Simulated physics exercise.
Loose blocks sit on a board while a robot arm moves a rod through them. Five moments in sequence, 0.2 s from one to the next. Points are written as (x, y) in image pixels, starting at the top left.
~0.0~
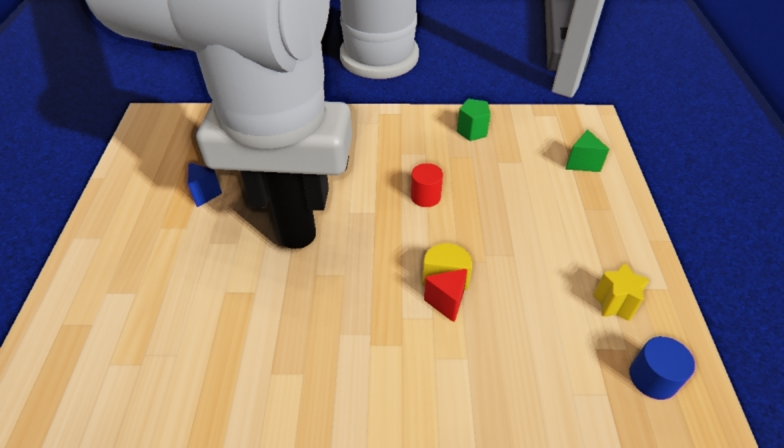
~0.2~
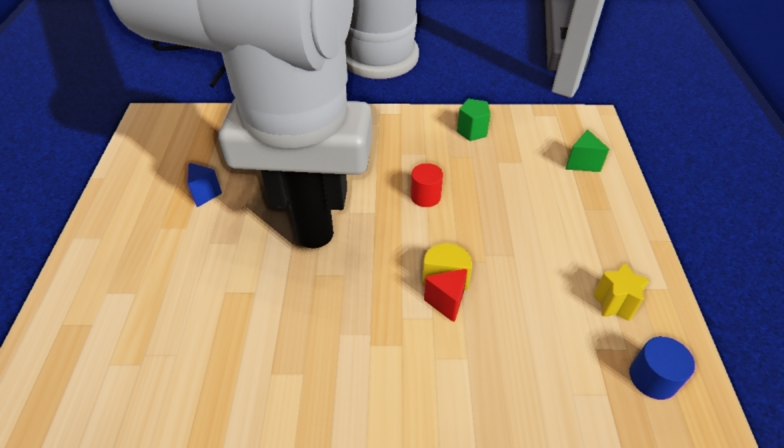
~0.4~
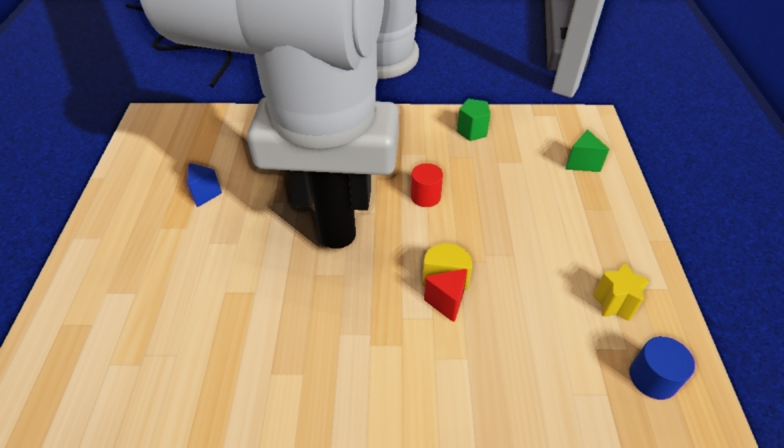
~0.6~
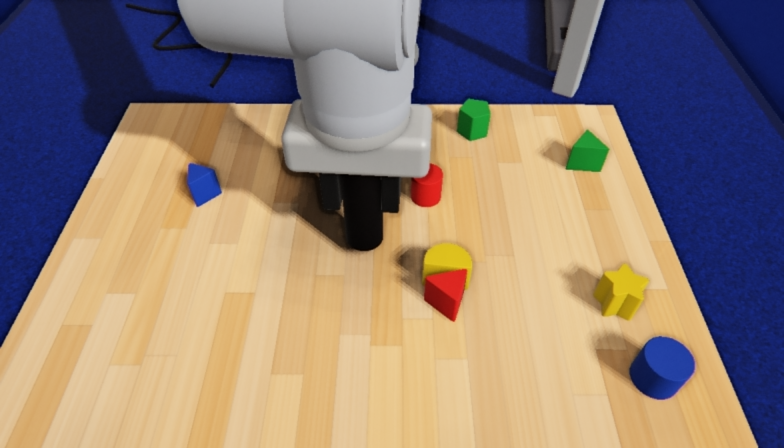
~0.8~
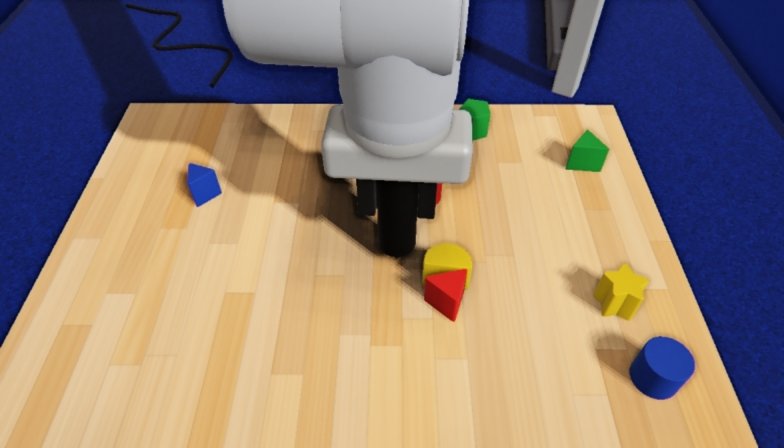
A robot arm moved its black rod steadily to the right across a wooden board, passing in front of the red cylinder and nearing the yellow and red blocks, while the scattered blocks stayed still.
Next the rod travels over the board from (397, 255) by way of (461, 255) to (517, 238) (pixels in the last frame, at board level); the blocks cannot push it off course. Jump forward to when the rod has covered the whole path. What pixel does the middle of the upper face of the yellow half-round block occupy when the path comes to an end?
Final place: (477, 262).
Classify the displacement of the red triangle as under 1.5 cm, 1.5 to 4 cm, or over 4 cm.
Range: Under 1.5 cm.
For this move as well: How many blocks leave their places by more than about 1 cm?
Only one of them.
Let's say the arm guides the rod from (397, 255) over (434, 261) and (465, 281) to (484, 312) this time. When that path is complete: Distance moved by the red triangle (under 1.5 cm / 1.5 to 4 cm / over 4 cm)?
If I had to pick, the red triangle travels from 1.5 to 4 cm here.
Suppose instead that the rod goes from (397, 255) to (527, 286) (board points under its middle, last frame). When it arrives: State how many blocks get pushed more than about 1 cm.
My count: 1.
What follows on the original path. One third of the way, rod at (442, 244); yellow half-round block at (466, 260), turned 15° clockwise.
Two thirds of the way, rod at (483, 238); yellow half-round block at (477, 262), turned 40° clockwise.
At the end, rod at (520, 226); yellow half-round block at (477, 262), turned 40° clockwise; red triangle unmoved.
